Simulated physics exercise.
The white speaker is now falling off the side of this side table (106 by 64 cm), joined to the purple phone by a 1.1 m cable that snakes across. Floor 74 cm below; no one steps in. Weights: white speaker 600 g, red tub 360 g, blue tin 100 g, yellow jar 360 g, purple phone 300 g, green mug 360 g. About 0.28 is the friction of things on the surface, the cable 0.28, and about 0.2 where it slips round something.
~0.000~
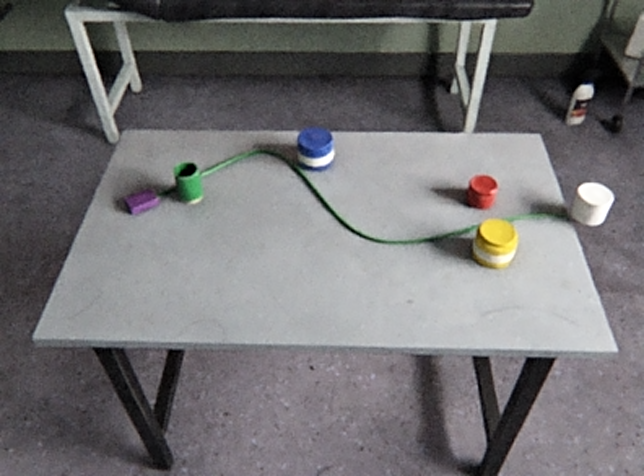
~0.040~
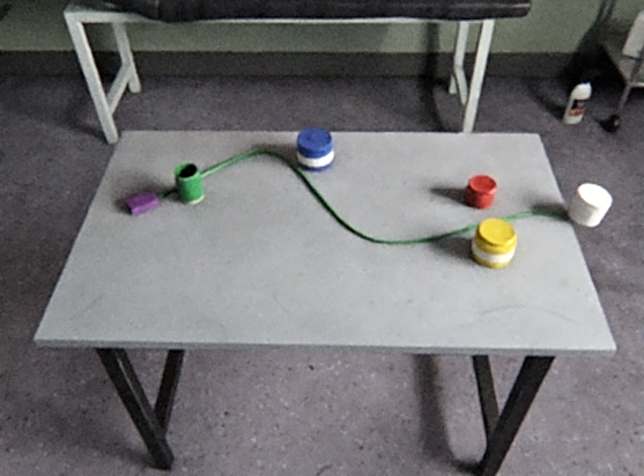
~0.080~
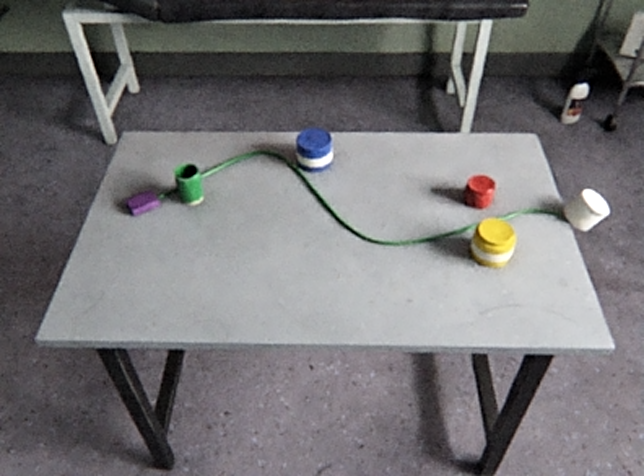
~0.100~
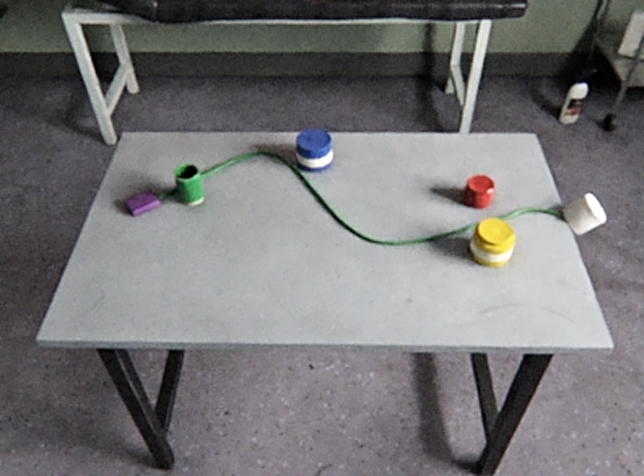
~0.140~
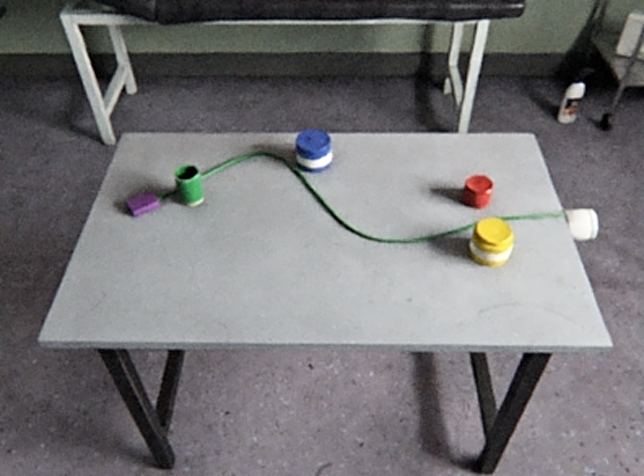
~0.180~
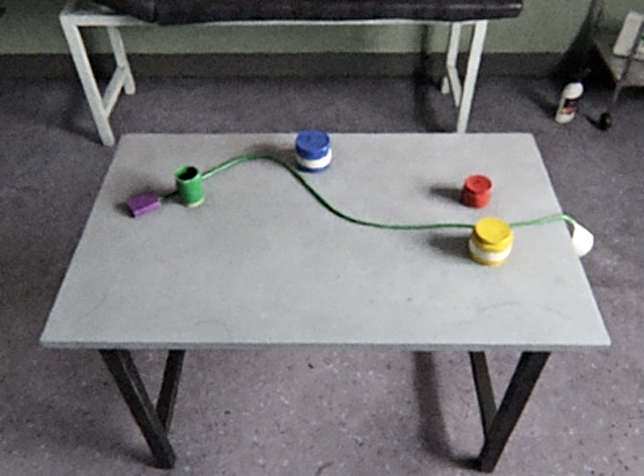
In this clip, a white cylindrical object joined by a green cable to a small purple object tips over the right edge of a gray table and drops partly below it, drawing the cable straighter near the yellow jar.
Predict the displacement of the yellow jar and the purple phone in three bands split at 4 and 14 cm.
The yellow jar barely shifts, the purple phone travels a long way.
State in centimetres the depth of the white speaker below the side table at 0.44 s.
40 cm or so.
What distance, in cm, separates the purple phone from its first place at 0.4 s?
Displacement: Approx. 20 cm.
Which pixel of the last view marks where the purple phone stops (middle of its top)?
It comes to rest at roughly (469, 173).
At 0.4 s, the cable's tail end at (237, 193); purple phone 20 cm off its start, green mug 9 cm off its start, white speaker over the edge.
At 0.7 s, the cable's tail end at (366, 172); purple phone 49 cm off its start, green mug 13 cm off its start, white speaker over the edge.
At 0.9 s, the cable's tail end at (473, 177); purple phone 74 cm off its start at (462, 178), blue tin 14 cm off its start at (362, 122), green mug 13 cm off its start at (218, 206).
At 1.2 s, the cable's tail end at (483, 177); purple phone 76 cm off its start, blue tin 14 cm off its start, green mug 13 cm off its start.
At 2.4 s, the cable's tail end at (483, 177); purple phone 76 cm off its start at (469, 173), yellow jar 0 cm off its start at (494, 230), blue tin 14 cm off its start at (362, 123), green mug 13 cm off its start at (218, 206).
